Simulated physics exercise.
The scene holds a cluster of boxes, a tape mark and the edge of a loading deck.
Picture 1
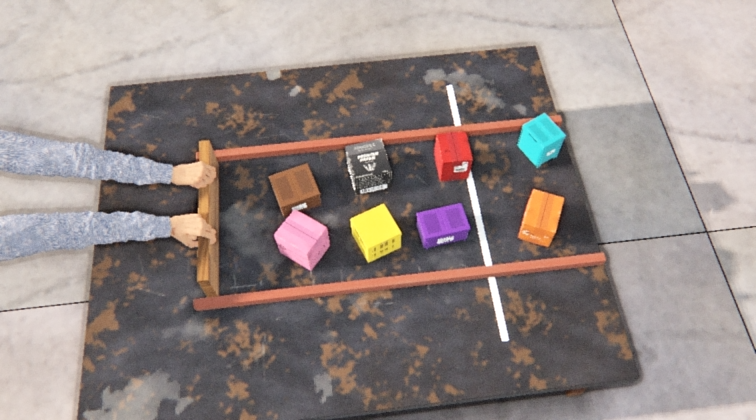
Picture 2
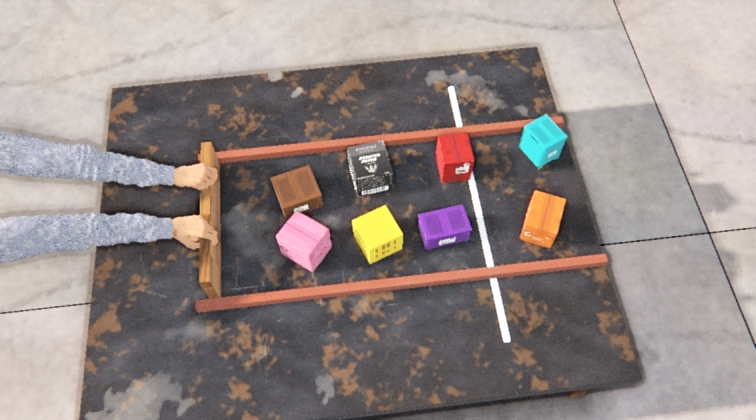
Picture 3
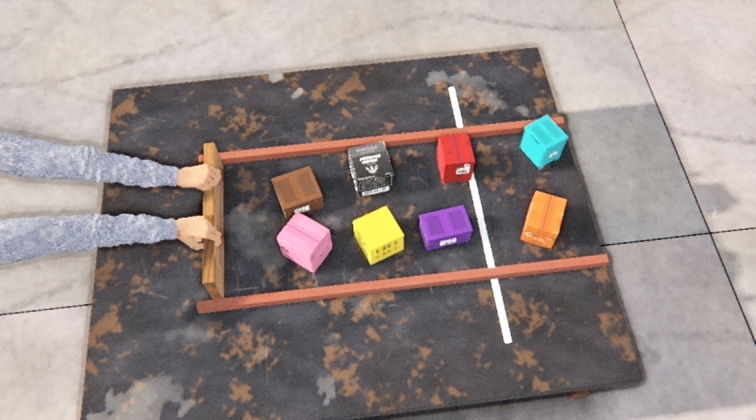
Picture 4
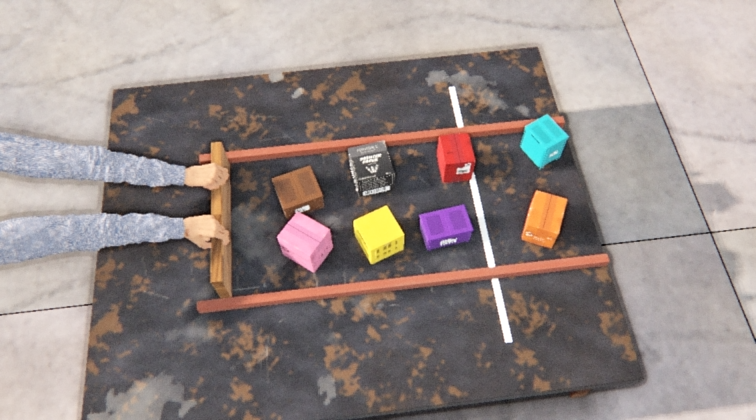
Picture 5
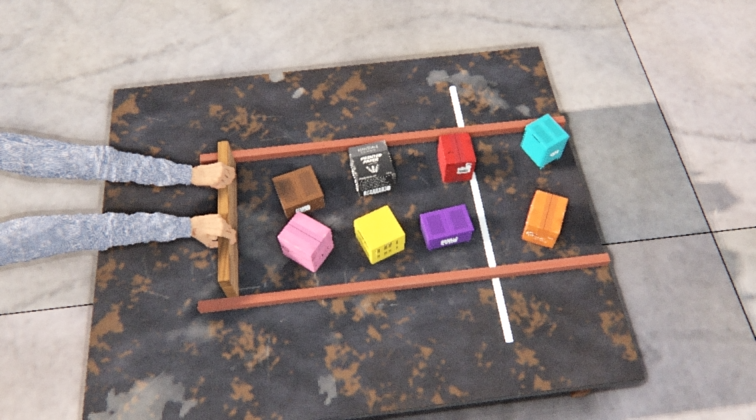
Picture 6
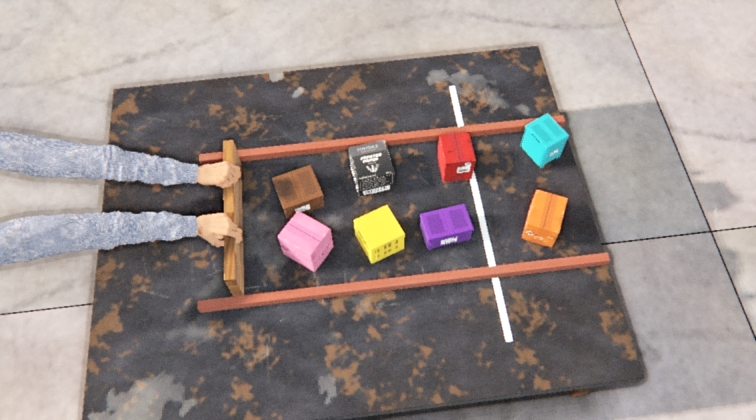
On a dark, blotchy deck between two reddish rails, two hands in grey sleeves slid a wooden plank slightly to the right toward eight colourful boxes, which stayed put around a white tape line.
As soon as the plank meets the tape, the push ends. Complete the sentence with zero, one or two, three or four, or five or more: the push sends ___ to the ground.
The push sends one or two to the ground.
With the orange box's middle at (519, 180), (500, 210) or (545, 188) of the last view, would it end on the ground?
At the three spots, the orange box keeps its place, tips over and keeps its place.
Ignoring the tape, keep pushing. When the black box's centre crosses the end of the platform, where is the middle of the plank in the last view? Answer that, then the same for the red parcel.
(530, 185) and (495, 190), roughly.
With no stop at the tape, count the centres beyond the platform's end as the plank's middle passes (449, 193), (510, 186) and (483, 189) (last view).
In order: 0, 4, 2.
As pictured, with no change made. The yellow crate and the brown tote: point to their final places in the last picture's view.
Yellow crate at (539, 206), brown tote at (494, 175).
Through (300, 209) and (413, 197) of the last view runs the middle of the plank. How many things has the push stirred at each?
In order, the tallies are 2 and 7.
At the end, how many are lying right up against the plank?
Contact count: 2.
Soon after, none off yet; turquoise tote at rest near (543, 141); orange box at rest near (544, 219); red parcel at rest near (456, 157).
After that, none off yet; turquoise tote at rest near (543, 141); orange box at rest near (546, 219); red parcel displaced about its own width near (485, 154).
In the end, the number that fall off is one or two; gone, orange box and turquoise tote.
